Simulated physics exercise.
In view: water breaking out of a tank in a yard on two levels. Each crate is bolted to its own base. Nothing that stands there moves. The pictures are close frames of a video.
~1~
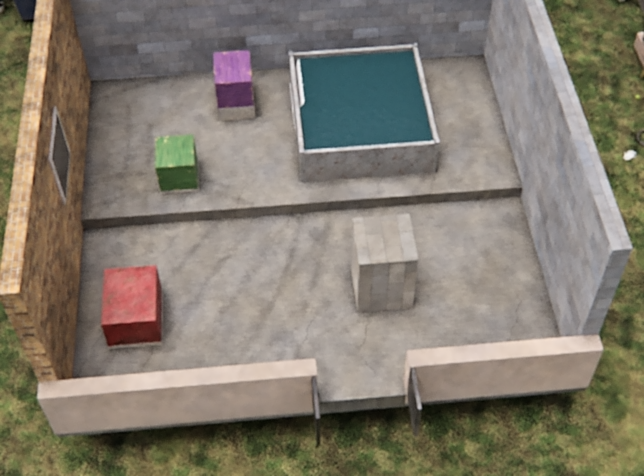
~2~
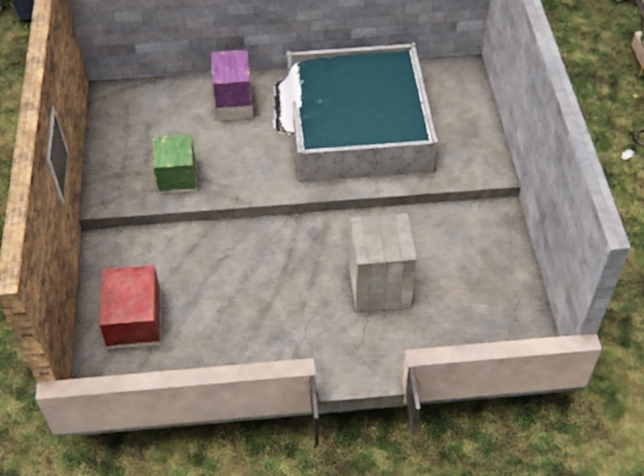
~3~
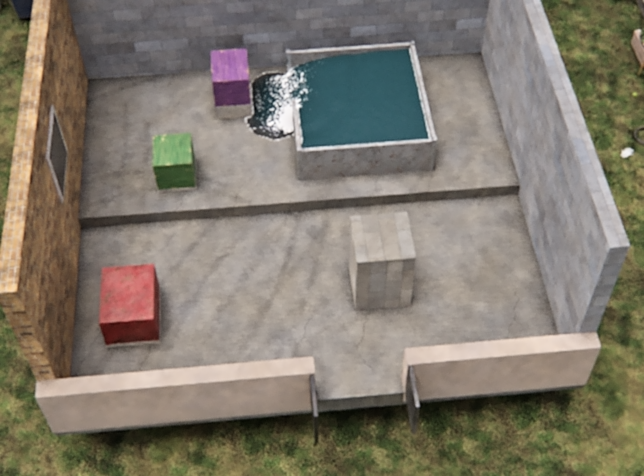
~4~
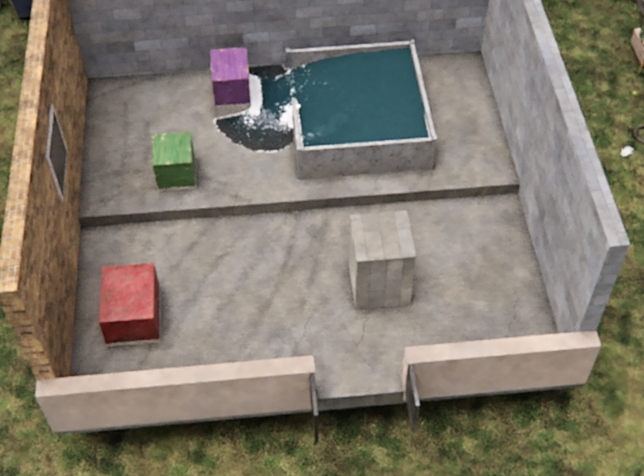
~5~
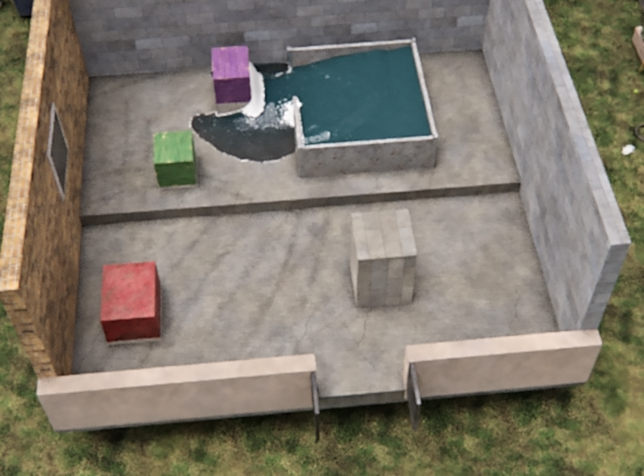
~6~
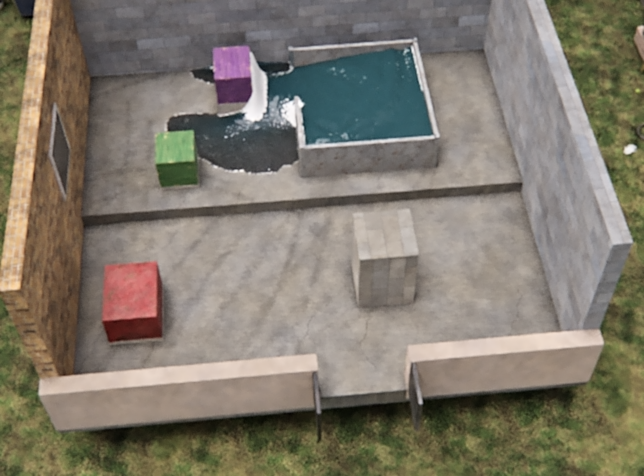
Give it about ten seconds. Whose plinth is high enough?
The red crate gets wet; the green crate gets wet; the purple crate gets wet.
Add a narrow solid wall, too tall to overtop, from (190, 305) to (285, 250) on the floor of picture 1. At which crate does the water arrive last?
I say the one in red.
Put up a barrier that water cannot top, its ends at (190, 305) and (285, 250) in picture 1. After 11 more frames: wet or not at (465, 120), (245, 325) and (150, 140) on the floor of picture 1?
In turn: No water, dry, wet.
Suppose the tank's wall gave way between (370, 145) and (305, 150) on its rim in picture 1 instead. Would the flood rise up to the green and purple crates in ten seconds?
My reading: The green crate stays dry; the purple crate remains dry.
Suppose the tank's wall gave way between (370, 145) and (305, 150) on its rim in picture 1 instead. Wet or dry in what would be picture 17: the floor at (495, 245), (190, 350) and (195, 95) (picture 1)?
In that order: Flooded, flooded, not flooded.
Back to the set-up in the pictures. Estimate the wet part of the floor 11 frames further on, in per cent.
Close to 35 %.
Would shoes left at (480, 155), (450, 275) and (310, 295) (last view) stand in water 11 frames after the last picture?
One after the other: No water, clear, clear.
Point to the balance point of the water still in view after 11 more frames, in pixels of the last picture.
Close to (309, 119).
A moment on, water covers 20 % of the floor; the red crate not reached, the green crate water round its plinth, the purple crate water round its plinth.
Next, water covers 35 % of the floor; the red crate water round its plinth, the green crate water round its plinth, the purple crate water round its plinth.
Then, water covers 60 % of the floor; the red crate water round its plinth, the green crate water round its plinth, the purple crate water round its plinth.
Later, water covers 85 % of the floor; the red crate water round its plinth, the green crate water round its plinth, the purple crate water round its plinth.
In the end, water covers 95 % of the floor; the red crate was topped, the green crate was topped, the purple crate was topped.
